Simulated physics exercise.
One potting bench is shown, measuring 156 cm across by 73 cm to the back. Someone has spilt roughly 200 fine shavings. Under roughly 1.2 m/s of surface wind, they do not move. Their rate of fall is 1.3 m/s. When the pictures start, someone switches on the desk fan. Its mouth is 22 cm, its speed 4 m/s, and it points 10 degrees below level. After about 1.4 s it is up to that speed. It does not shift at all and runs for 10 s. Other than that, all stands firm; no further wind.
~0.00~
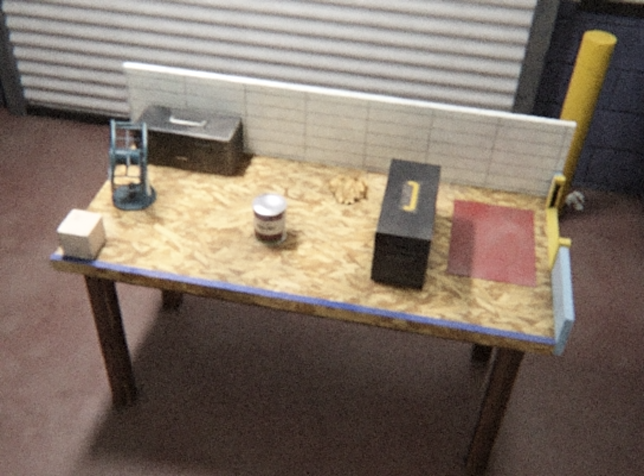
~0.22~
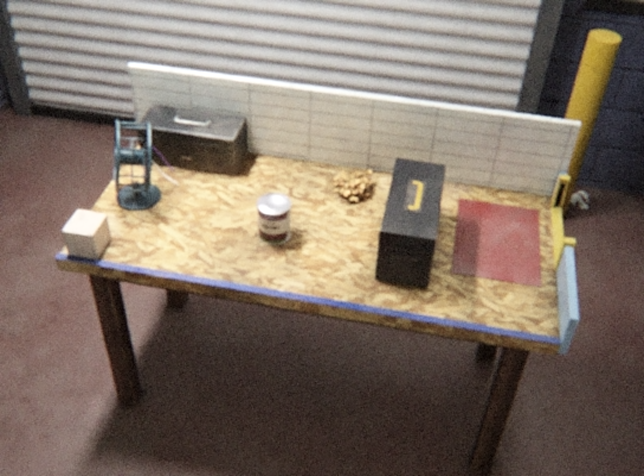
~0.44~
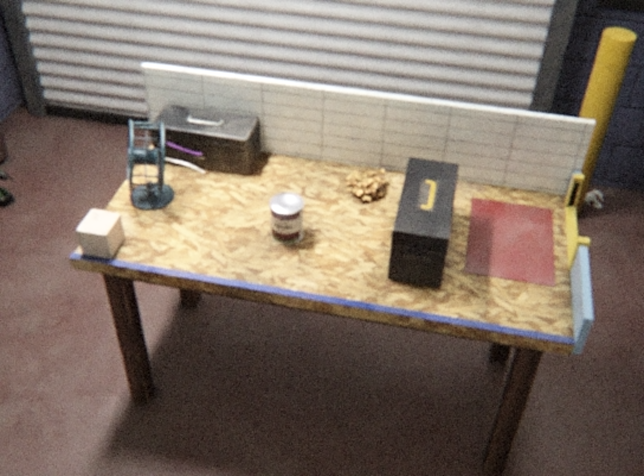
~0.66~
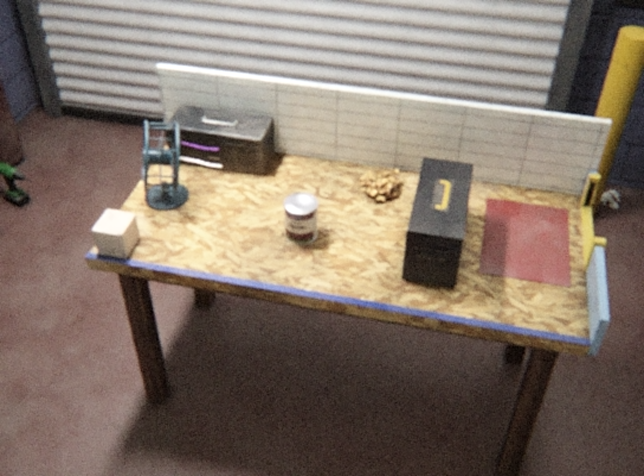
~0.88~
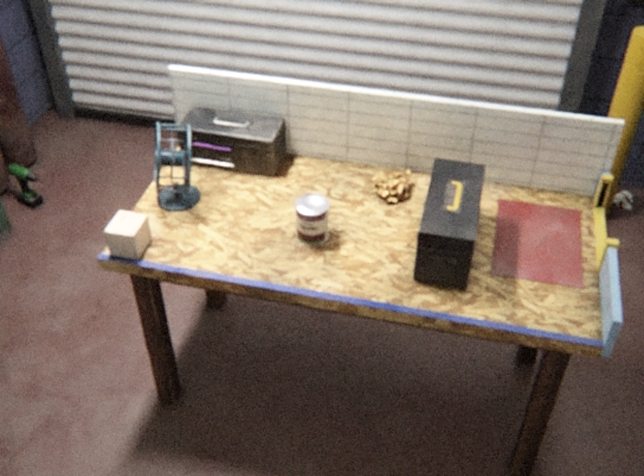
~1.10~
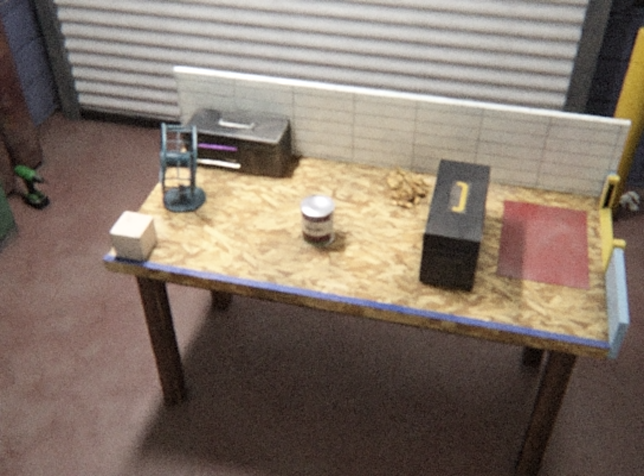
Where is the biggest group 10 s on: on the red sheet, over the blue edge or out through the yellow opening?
At the yellow one.
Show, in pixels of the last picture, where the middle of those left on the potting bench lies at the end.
Centre: Approx. (599, 186) px, last frame.
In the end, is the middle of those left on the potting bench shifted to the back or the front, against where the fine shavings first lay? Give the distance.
The middle ends up shifted toward the far edge, about 15 cm.
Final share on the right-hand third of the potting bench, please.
Around 30 per cent.
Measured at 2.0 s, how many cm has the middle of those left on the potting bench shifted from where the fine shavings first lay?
The centre sits some 70 cm from where it began.
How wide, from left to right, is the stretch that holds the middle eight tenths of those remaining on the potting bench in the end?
10 centimetres or so.
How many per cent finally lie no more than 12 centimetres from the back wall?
Estimate: Around 30 percent.
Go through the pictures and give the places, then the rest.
In the first frame, the middle of the fine shavings is near (349, 189), none has stirred yet and the mouth of the desk fan is at (127, 157).
In the second frame, the middle of the fine shavings is near (354, 183), none has stirred yet, the red sheet is centred on (497, 240), the yellow opening is centred on (554, 236) and the blue edge is centred on (296, 300).
In the third frame, the middle of the fine shavings is near (367, 182), none has stirred yet, the top of a toolbox is at (428, 195) and the top of a tin is at (287, 203).
In the fourth frame, the middle of the fine shavings is near (381, 182) and none has stirred yet.
In the fifth frame, the middle of the fine shavings is near (392, 183) and none has stirred yet.
In the sixth frame, the middle of the fine shavings is near (407, 189), the farthest in sight from the desk fan is at (428, 184) and about 60 % have left their places.
After 2.0 s, 0 % are on the red sheet, 54 % out through the yellow opening and 0 % over the blue edge; the middle of those still in play is near (598, 194); 60 % have settled or left.
After 3.2 s, 0 % are on the red sheet, 66 % out through the yellow opening and 0 % over the blue edge; the middle of those still in play is near (596, 187); 92 % have settled or left.
After 5.5 s, 0 % are on the red sheet, 68 % out through the yellow opening and 0 % over the blue edge; the middle of those still in play is near (599, 186); 94 % have settled or left.
After 10.0 s, at the end, 0 % are on the red sheet, 68 % out through the yellow opening and 0 % over the blue edge; the middle of those still in play is near (599, 186).
